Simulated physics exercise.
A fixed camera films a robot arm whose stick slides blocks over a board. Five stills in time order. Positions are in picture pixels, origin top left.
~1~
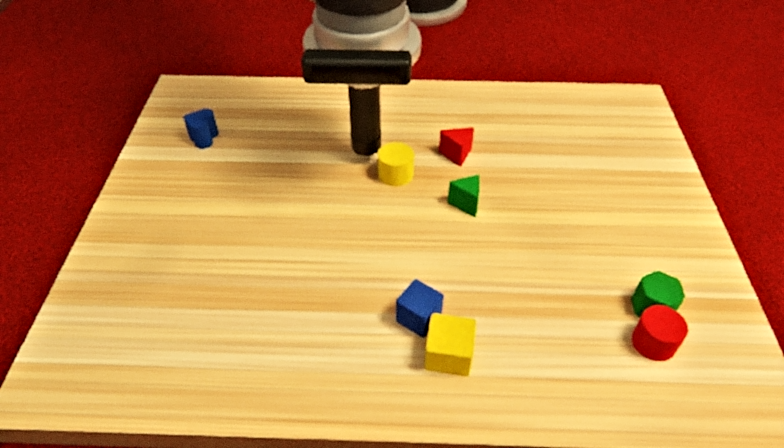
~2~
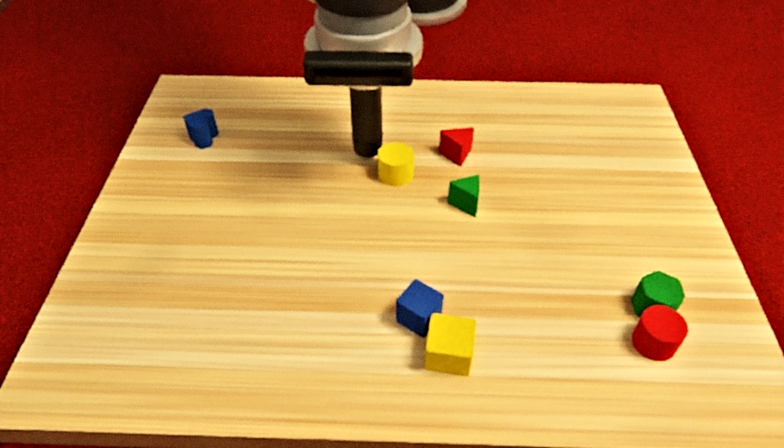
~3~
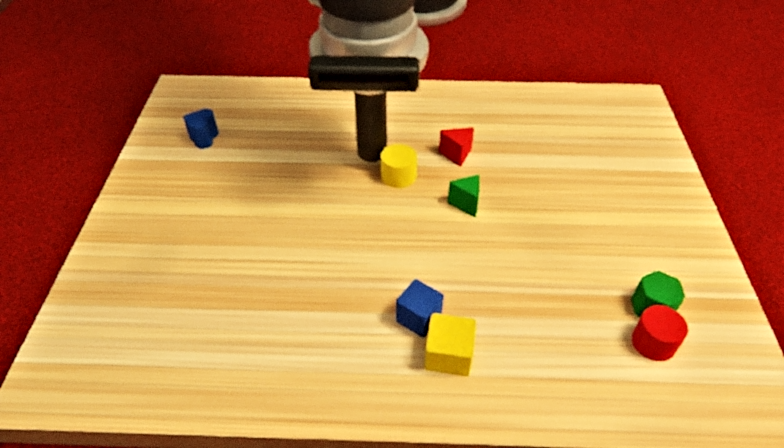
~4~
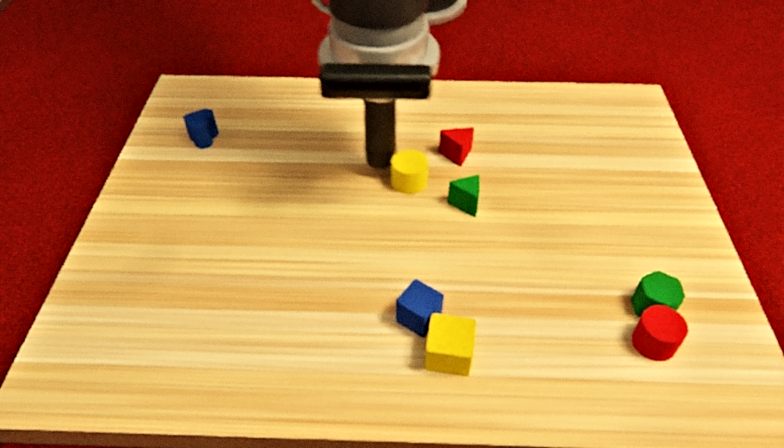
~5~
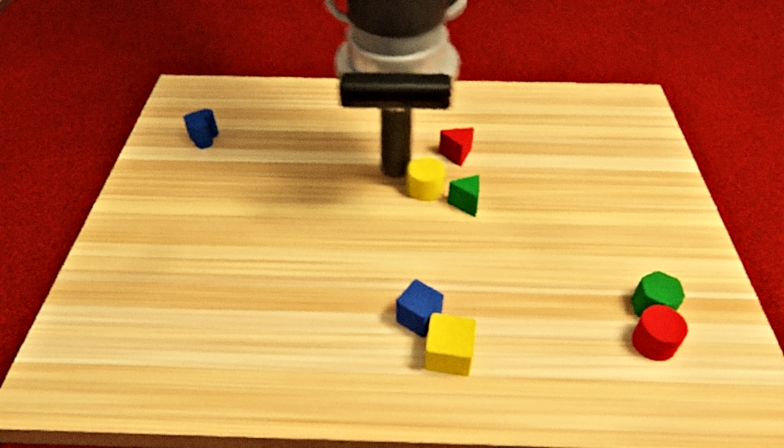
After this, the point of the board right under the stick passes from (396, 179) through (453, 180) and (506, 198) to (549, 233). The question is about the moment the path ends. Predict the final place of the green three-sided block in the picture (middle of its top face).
Its top face will be centred at roughly (500, 224).
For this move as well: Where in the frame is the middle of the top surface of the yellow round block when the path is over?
It will likely be found at (497, 201).
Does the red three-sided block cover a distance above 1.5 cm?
Final answer: No.
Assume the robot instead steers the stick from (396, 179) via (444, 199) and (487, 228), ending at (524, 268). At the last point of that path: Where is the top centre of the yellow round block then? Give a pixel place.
Pixel (558, 230).
The first path, step by step. One third of the way, stick at (454, 170); yellow round block at (469, 182); green three-sided block at (487, 200), turned 20° anticlockwise.
Two thirds of the way, stick at (508, 189); yellow round block at (494, 198); green three-sided block at (499, 221).
At the end, stick at (552, 223); yellow round block at (497, 201); red three-sided block unmoved; green three-sided block at (500, 224), turned 15° clockwise.
